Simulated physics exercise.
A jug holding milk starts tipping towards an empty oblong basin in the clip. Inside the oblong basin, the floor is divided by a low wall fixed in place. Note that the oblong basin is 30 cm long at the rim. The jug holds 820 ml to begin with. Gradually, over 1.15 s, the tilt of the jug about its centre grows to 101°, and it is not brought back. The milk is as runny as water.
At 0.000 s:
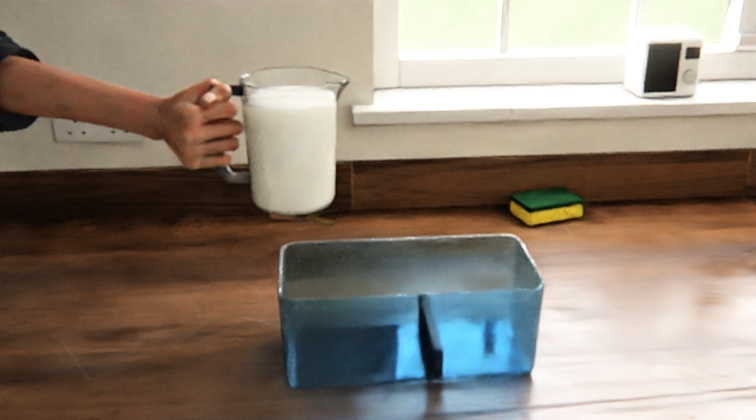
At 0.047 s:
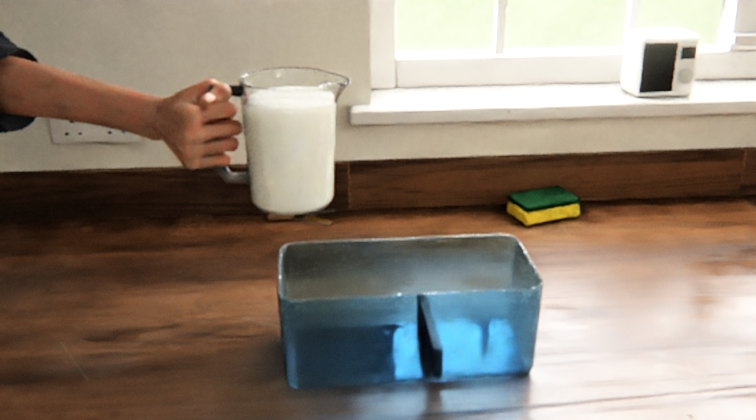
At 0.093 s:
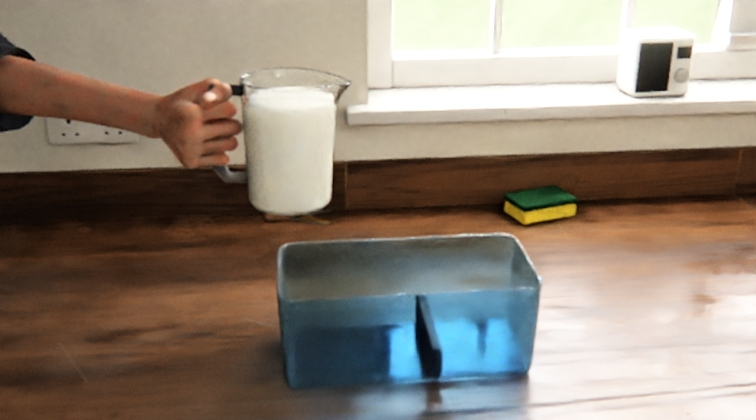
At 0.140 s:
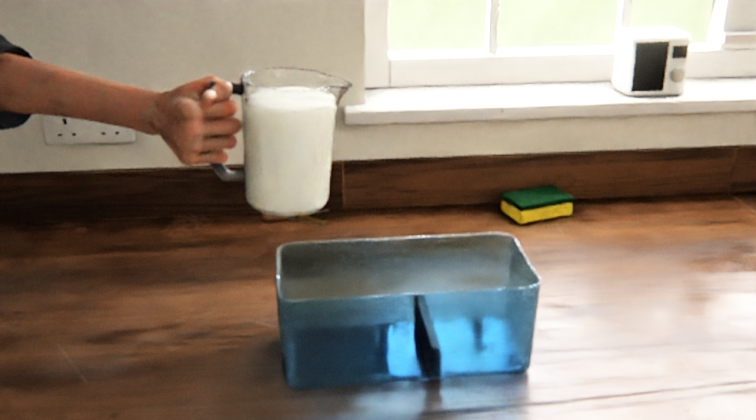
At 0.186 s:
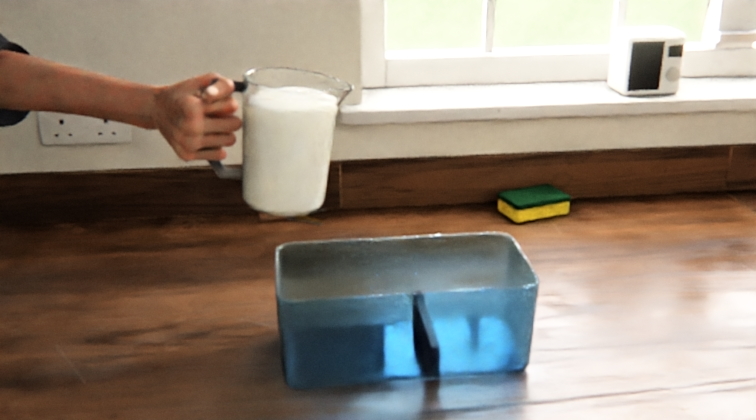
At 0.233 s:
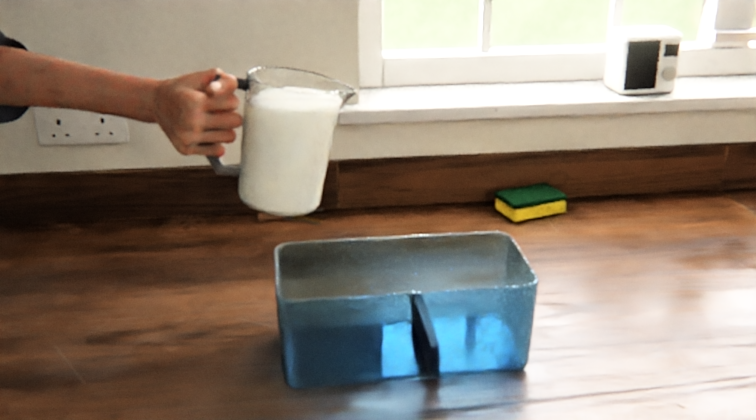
In the video, a hand holds a glass jug of milk above a wooden counter, up and to the left of a blue oblong basin with a dark divider, then slowly tilts the jug slightly to the right.
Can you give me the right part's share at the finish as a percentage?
Sure, about 53 percent.
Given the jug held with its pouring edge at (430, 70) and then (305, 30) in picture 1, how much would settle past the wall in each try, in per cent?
I'd say 55 percent on the first go, 5 percent on the next.
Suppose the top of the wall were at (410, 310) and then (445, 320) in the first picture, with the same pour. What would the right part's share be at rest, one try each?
85 in a hundred, followed by 15 in a hundred.
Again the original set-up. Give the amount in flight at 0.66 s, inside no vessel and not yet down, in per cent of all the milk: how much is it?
Share: Roughly 12 per cent.
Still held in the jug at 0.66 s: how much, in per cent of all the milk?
Roughly 88 %.
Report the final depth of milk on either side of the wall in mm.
Left part about 16 mm deep, right part about 28 mm deep.
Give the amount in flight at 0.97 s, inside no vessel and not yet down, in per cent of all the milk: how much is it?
Airborne fraction: Approx. 20 %.
After 0.66 s the tilt is 62° and 87 per cent is still to pour, 1 is left of the wall and 0 right of it.
After 0.97 s the tilt is 95° and 43 per cent is still to pour, 8 is left of the wall and 29 right of it.
After 1.30 s the tilt is 101° and 7 per cent is still to pour, 35 is left of the wall and 52 right of it.
After 1.65 s the tilt is 101° and 0 per cent is still to pour, 45 is left of the wall and 53 right of it.
In the end 46 per cent lies left of the wall, 53 right of it and 1 outside.
